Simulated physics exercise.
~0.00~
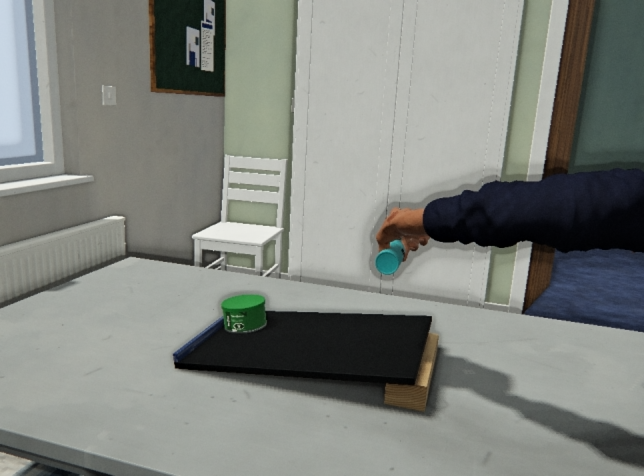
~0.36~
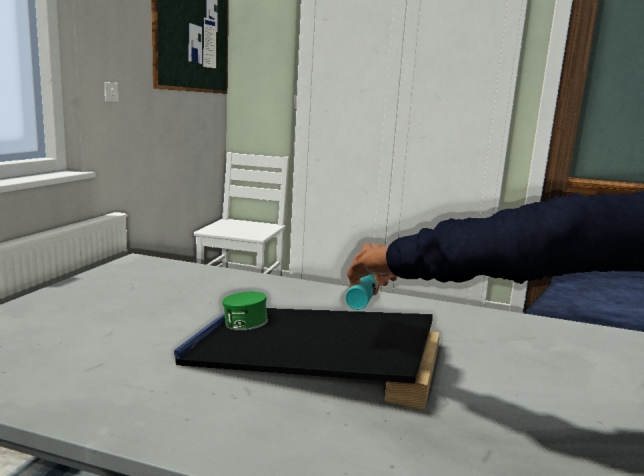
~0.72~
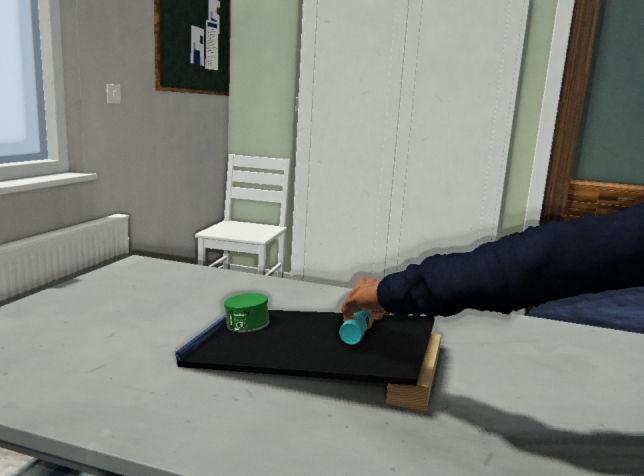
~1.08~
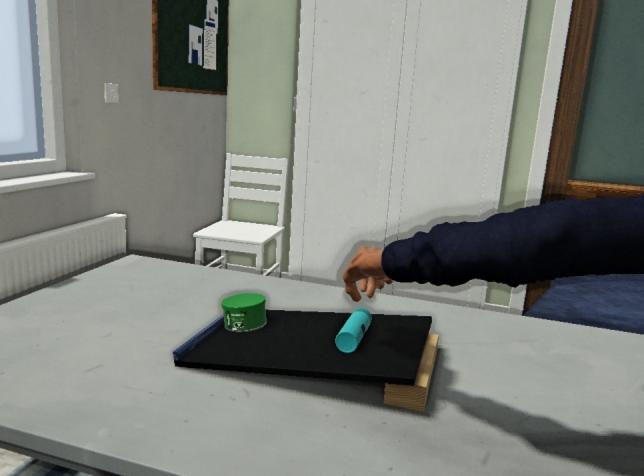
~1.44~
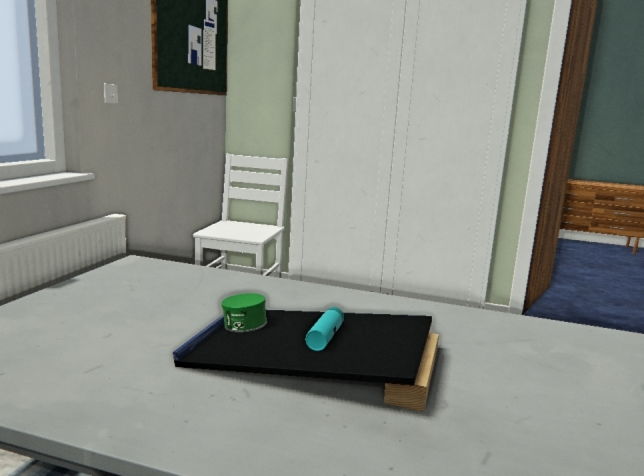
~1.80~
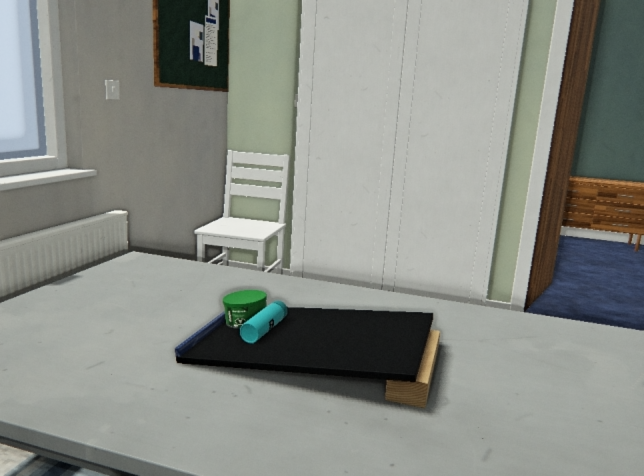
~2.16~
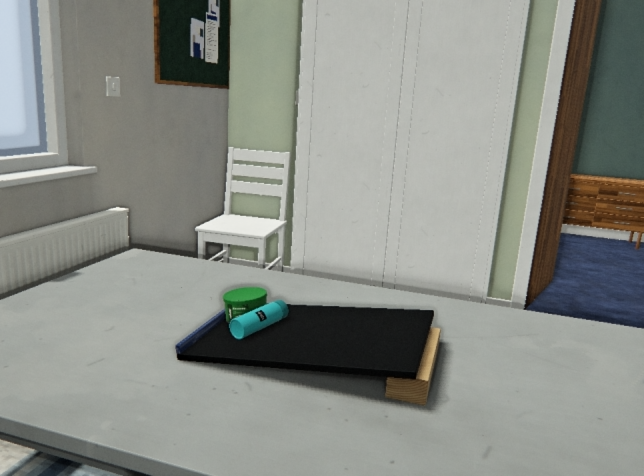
The footage shows a hand laying a turquoise shaker on its side on a sloping black board, near a green tub, then letting go and withdrawing. The shaker rolls left down the board and ends up resting beside the tub, which stays in place.
